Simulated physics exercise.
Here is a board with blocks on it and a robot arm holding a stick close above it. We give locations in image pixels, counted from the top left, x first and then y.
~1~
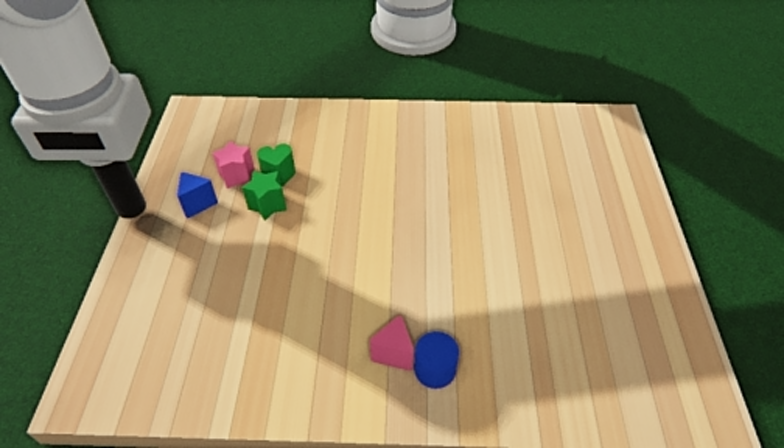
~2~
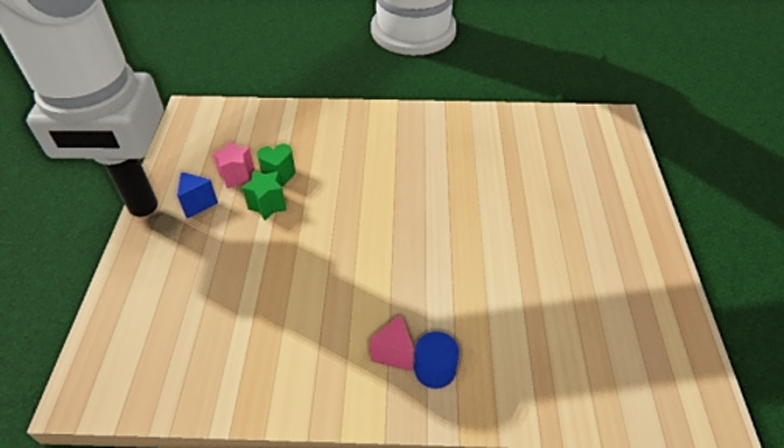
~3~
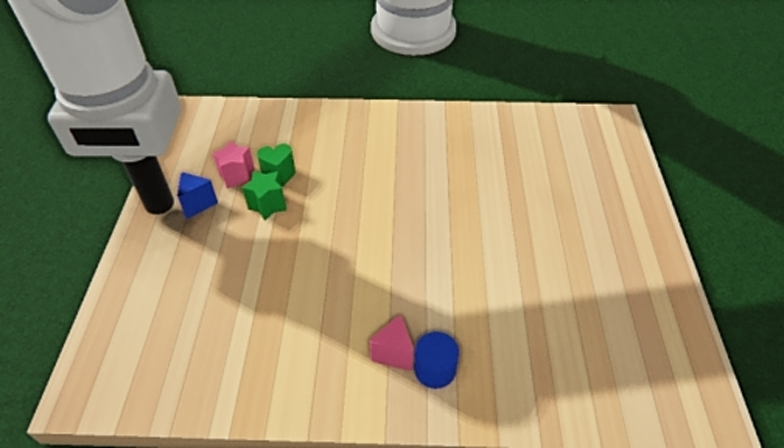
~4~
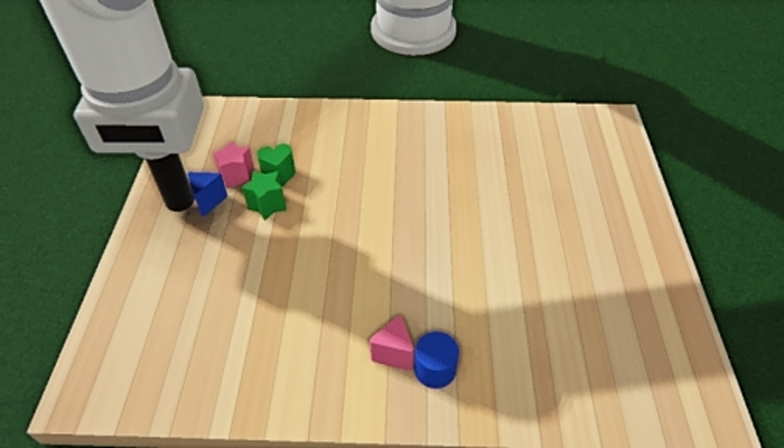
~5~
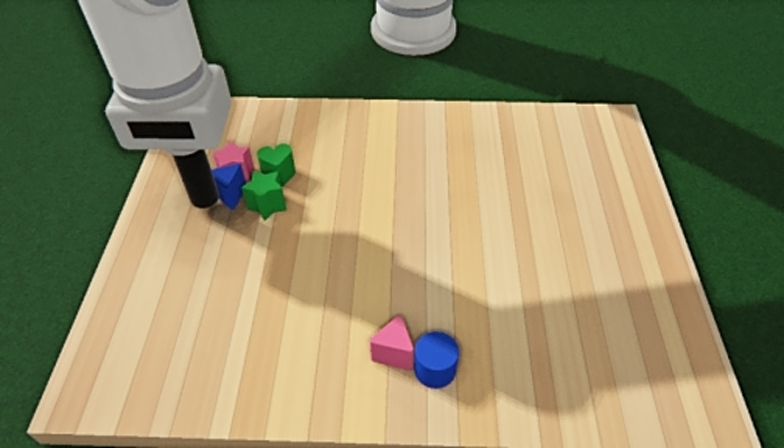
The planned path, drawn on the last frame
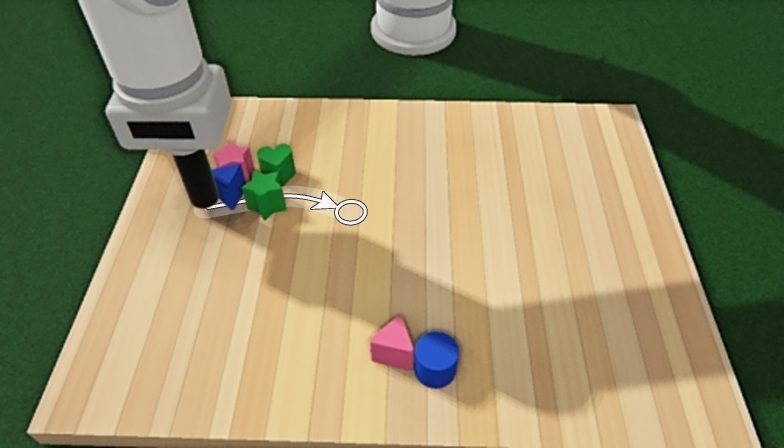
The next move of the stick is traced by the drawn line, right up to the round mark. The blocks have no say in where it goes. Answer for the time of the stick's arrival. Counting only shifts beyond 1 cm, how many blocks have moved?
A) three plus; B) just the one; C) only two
A - three plus.
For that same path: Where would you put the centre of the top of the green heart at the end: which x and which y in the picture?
I'd say the green heart ends with its top centre at (291, 141).
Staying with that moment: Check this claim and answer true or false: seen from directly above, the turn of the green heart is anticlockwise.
False
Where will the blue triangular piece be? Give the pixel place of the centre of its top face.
Pixel (273, 155).
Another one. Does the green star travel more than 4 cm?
In short: Yes.
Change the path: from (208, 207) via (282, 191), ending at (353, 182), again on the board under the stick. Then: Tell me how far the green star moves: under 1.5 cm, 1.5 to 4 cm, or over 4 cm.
It travels more than 4 cm.
Drawn move, from (208, 207) via (258, 199) and (307, 198), ending at (351, 212).
On the path given first. One third of the way, stick (256, 191); blue triangular piece (268, 160), turned 30° anticlockwise; green star (285, 184), turned 30° clockwise; green heart (288, 144), turned 30° clockwise.
Two thirds of the way, stick (307, 190); blue triangular piece (273, 155), turned 45° anticlockwise; green star (323, 192), turned 100° clockwise; green heart (291, 141), turned 35° clockwise.
At the end, stick (350, 204); blue triangular piece (273, 155), turned 45° anticlockwise; pink star still; green star (348, 212), turned 140° clockwise; green heart (291, 141), turned 35° clockwise.
